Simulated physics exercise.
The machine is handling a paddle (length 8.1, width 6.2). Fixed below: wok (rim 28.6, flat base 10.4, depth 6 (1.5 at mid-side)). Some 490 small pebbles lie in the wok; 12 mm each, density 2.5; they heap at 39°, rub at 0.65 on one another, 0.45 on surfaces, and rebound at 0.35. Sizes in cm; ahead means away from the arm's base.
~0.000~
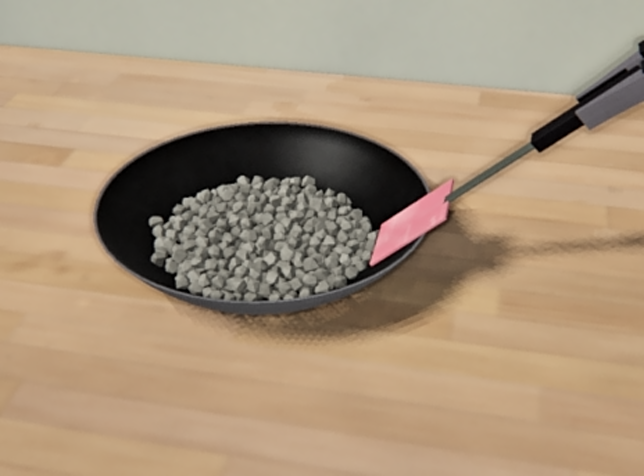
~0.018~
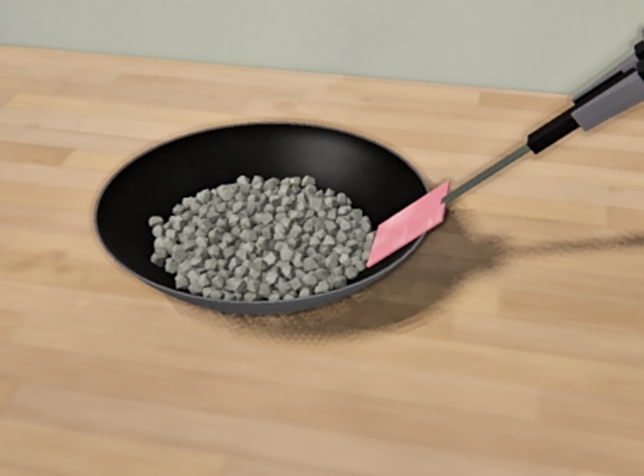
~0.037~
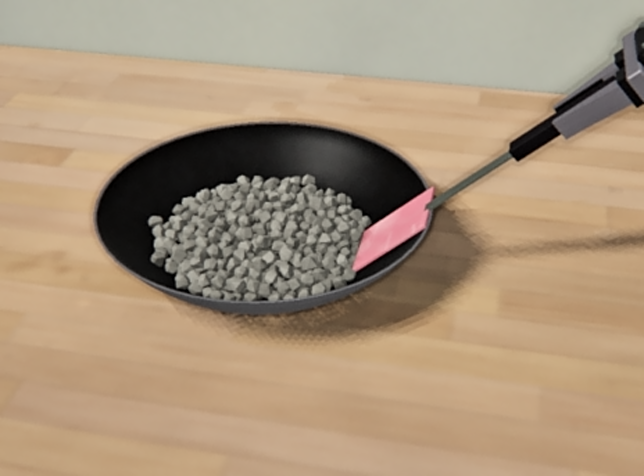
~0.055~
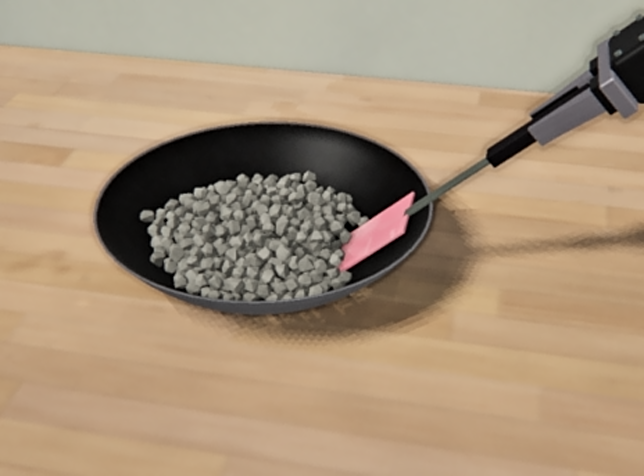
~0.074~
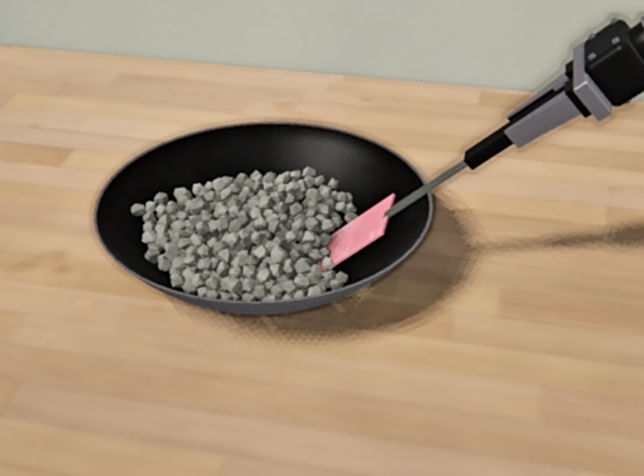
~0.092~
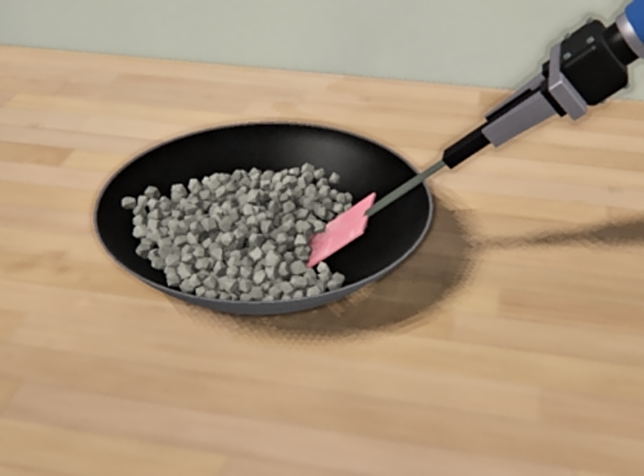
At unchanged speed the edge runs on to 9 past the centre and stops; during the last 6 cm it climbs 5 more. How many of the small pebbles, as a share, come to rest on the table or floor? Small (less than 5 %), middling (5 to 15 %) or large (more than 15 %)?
Answer: Large; more than 15 % of the small pebbles finish on the table or floor.
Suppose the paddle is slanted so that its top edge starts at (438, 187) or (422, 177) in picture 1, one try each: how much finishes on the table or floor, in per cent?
About 15 and 25 per cent.
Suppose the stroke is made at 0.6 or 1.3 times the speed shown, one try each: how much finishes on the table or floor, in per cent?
Some 10 and 25 per cent.
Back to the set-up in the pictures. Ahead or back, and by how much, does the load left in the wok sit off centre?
Roughly 3.5 cm ahead.
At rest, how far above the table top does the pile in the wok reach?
About 7.0 cm.
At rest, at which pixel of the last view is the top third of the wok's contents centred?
Near (178, 212).
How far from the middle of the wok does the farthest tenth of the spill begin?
Roughly 40 cm.
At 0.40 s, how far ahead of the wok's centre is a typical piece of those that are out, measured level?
About 24 cm.
By 0.14 s, sloping 43°, highest piece 6 above the table; 486 in the wok.
By 0.18 s, sloping 43°, highest piece 7 above the table; 486 in the wok.
By 0.40 s, sloping 43°, highest piece 14 above the table; 389 in the wok, 48 on the table or floor, 49 on the blade or in flight.
By 1.45 s, sloping 43°, highest piece 7 above the table; 389 in the wok, 97 on the table or floor.
Final count, 389 in the wok, 97 on the table or floor. That is 20 % on the table or floor.
